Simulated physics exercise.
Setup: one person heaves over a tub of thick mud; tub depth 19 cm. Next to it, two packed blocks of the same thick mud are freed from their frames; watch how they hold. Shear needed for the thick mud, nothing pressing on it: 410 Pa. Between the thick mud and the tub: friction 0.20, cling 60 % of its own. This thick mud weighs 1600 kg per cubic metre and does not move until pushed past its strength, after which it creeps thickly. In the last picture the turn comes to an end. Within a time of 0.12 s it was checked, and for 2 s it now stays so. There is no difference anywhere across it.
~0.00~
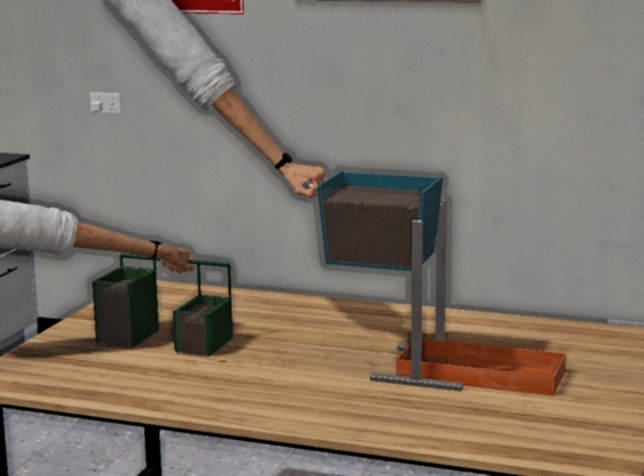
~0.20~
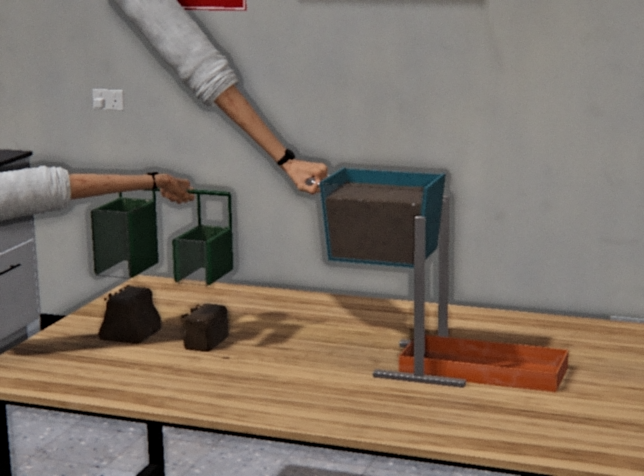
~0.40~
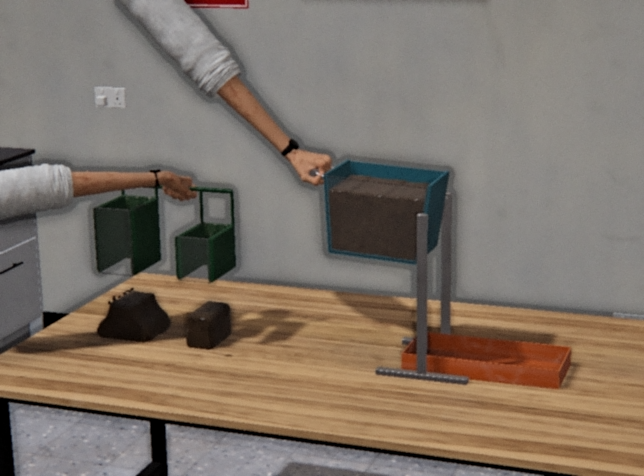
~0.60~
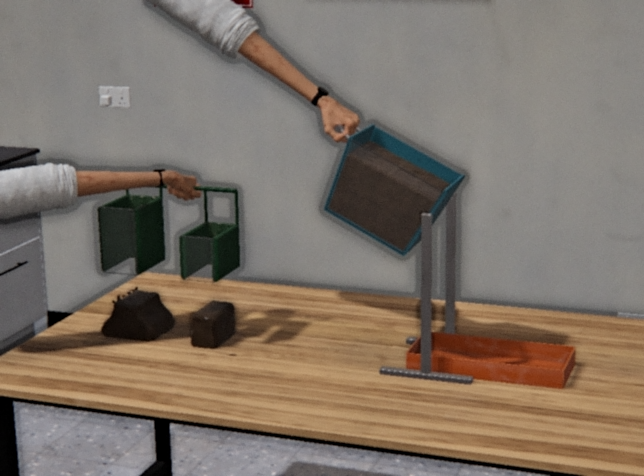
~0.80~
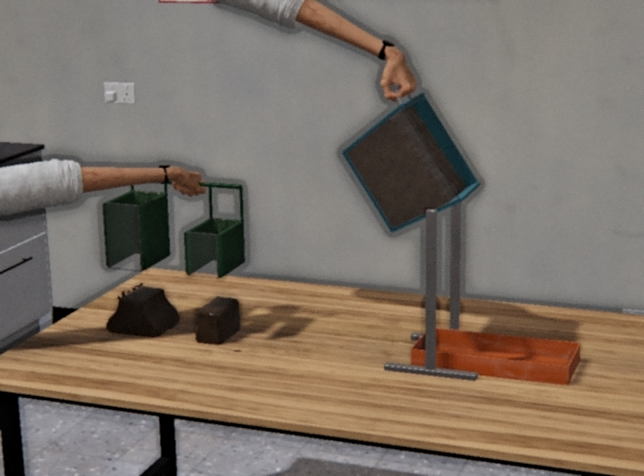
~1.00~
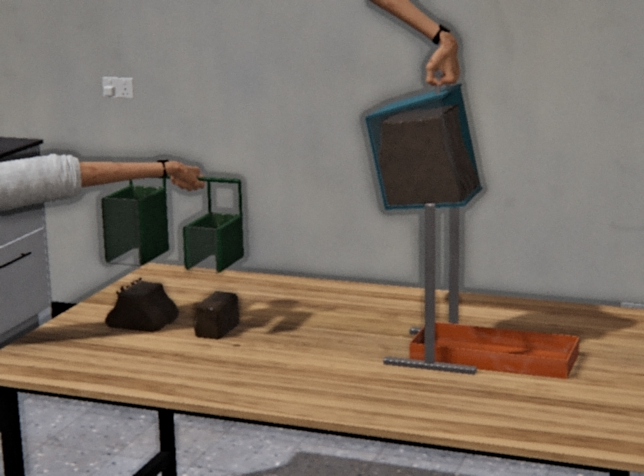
On a wooden lab table, one hand lifting two green moulds off dark blocks, another steeply tilting a blue tub of mud.
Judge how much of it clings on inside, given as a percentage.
Something like 48 % clings on inside.
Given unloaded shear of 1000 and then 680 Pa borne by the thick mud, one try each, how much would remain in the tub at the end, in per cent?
100 in a hundred, followed by 65 in a hundred.
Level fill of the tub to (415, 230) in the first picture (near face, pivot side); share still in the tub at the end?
In that case, around 85 percent.
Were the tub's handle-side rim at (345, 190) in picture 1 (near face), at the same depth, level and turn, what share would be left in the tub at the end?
The tub would end up holding some 75 % of it.
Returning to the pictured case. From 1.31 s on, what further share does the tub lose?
10 %.
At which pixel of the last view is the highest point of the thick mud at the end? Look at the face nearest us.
Around (407, 164).
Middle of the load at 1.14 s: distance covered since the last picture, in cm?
The distance comes to some 5 cm.
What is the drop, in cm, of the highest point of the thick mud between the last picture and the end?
Roughly 12 cm.
After 1.14 s, the tub is at 78 degrees and holds 82 %.
After 1.31 s, the tub is at 78 degrees and holds 58 %.
After 1.48 s, the tub is at 78 degrees and holds 49 %.
After 1.65 s, the tub is at 78 degrees and holds 48 %.
After 3.00 s, the tub is at 78 degrees and holds 48 %.
